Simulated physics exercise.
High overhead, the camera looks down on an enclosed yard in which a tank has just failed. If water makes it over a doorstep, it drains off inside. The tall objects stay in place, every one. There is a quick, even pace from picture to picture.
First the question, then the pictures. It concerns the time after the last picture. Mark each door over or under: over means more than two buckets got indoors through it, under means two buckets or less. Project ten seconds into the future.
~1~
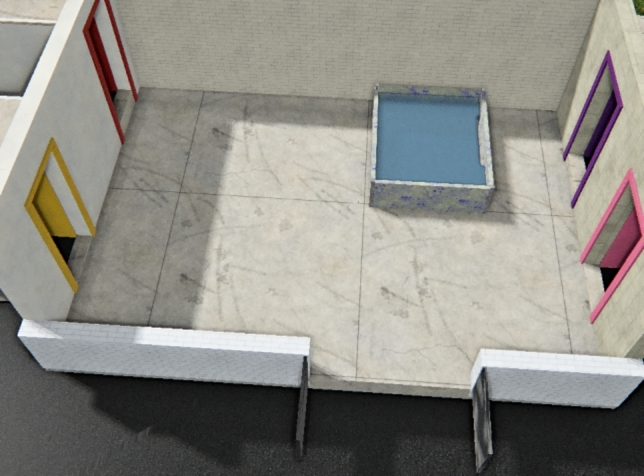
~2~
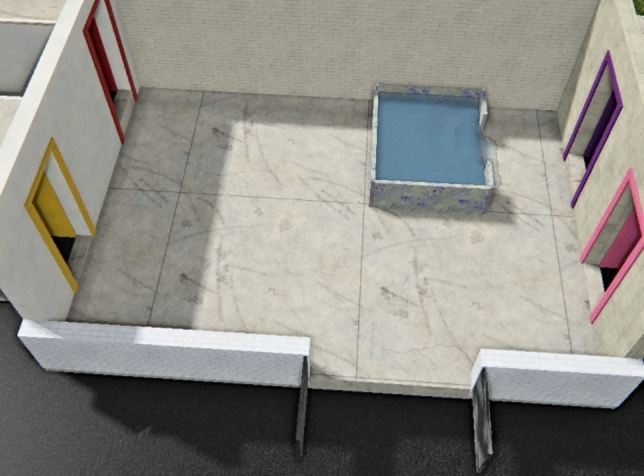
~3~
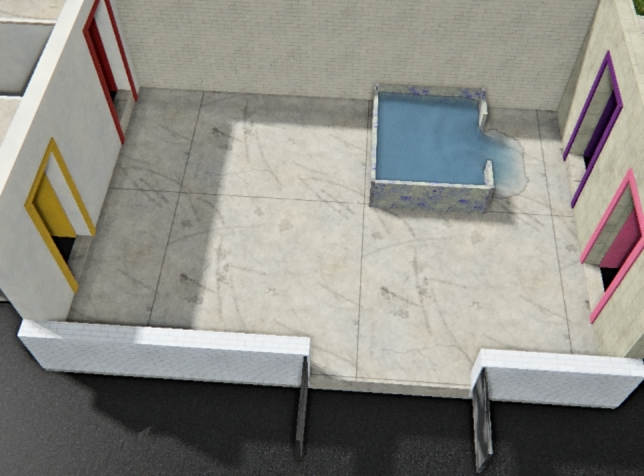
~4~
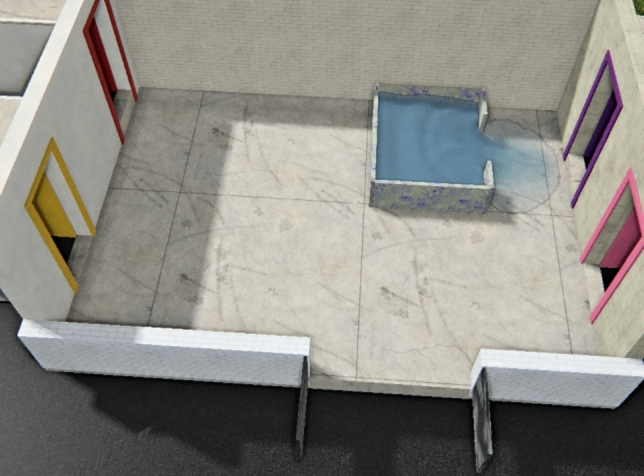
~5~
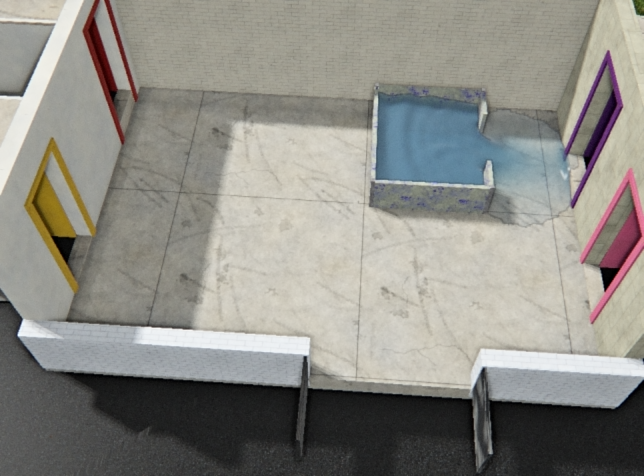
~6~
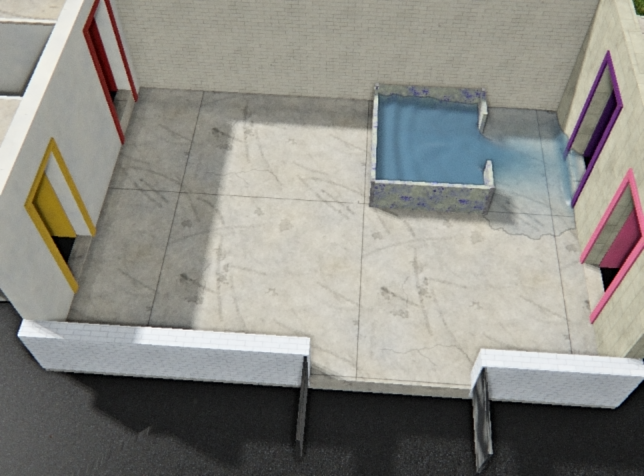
Yellow door - under, purple door - over, pink door - over, red door - under.
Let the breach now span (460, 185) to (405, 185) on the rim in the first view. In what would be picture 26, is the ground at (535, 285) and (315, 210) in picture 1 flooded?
Taking them in turn: Swamped and untouched.
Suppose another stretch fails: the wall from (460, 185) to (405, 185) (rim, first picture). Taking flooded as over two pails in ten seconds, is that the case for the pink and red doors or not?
The pink door takes more; the red door is under.
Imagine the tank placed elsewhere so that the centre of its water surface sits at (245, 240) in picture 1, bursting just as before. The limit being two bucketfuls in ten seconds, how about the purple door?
The purple door falls short.
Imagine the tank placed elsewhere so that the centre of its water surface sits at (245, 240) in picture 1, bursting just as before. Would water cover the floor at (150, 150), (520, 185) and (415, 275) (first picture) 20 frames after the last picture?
In the order asked: Not reached, reached by the flood, reached by the flood.
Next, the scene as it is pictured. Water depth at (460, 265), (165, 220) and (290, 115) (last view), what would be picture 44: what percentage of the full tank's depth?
The depth comes out near 2, 0 and 4 per cent.
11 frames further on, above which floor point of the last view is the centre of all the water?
I'd point to (464, 168).
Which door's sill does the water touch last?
I'd go with the yellow door.
A moment on, water covers 10 % of the floor; the yellow door not reached, the purple door over two buckets in, the pink door wet at the sill, nothing in, the red door not reached.
Next, water covers 20 % of the floor; the yellow door not reached, the purple door far over two buckets in, the pink door under two buckets in, the red door not reached.
Then, water covers 30 % of the floor; the yellow door not reached, the purple door far over two buckets in, the pink door under two buckets in, the red door not reached.
Later, water covers 55 % of the floor; the yellow door not reached, the purple door far over two buckets in, the pink door under two buckets in, the red door wet at the sill, nothing in.
In the end, water covers 90 % of the floor; the yellow door wet at the sill, nothing in, the purple door far over two buckets in, the pink door over two buckets in, the red door wet at the sill, nothing in.
